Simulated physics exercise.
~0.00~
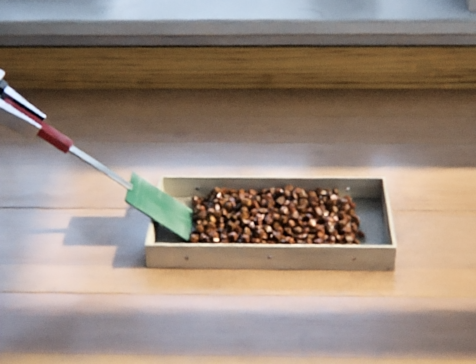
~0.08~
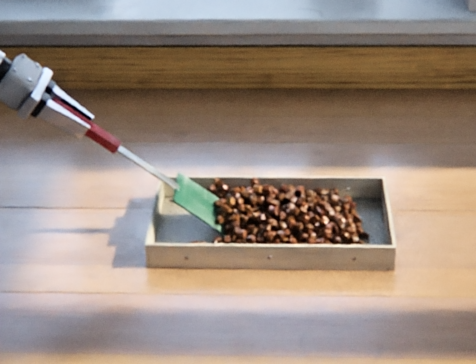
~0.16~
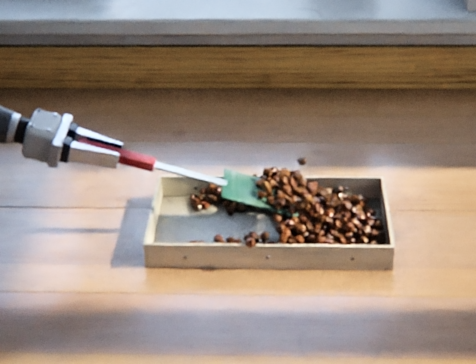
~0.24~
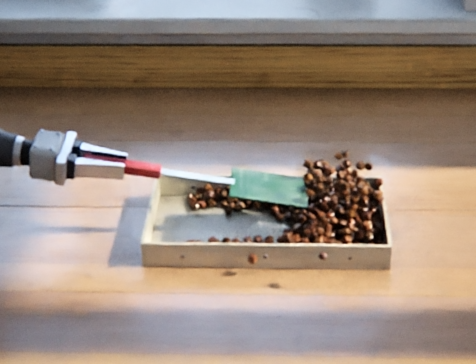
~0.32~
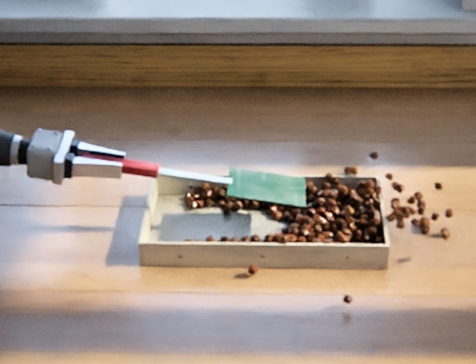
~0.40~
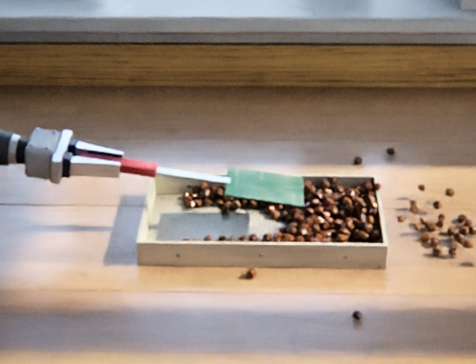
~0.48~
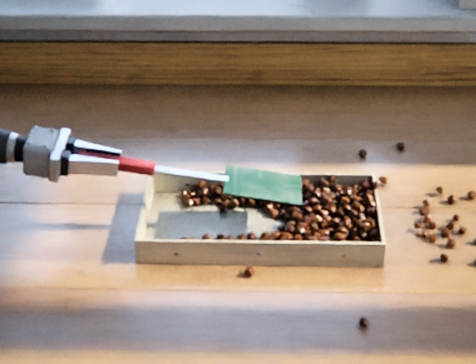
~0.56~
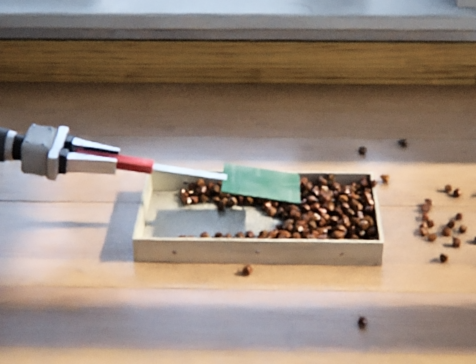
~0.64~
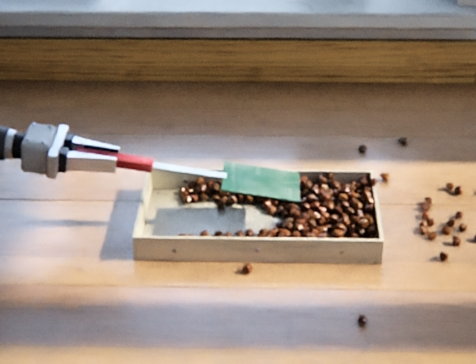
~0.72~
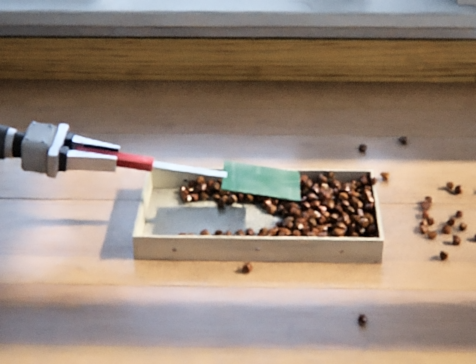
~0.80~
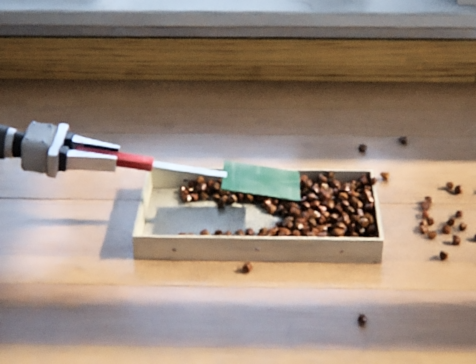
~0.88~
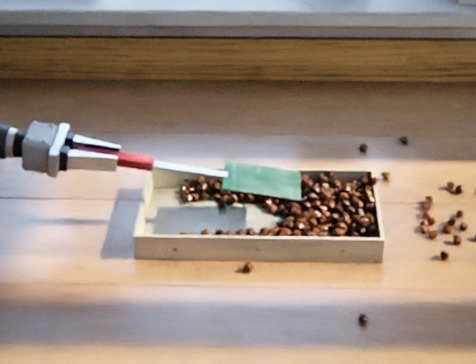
A robot gripper enters from the left, holding a red-handled paddle with a green blade over a shallow, pale rectangular tray on a wooden tabletop, seen from slightly above with a grey ledge behind. Small brown pellets lie heaped in the tray. The blade pushes through them to the right, piling them toward the far end, then flattens and stops abruptly. Some pellets fly over the right rim and scatter across the table, while a few land in front and behind. The paddle stays still over the tray, with most pellets remaining inside, mainly at the right.
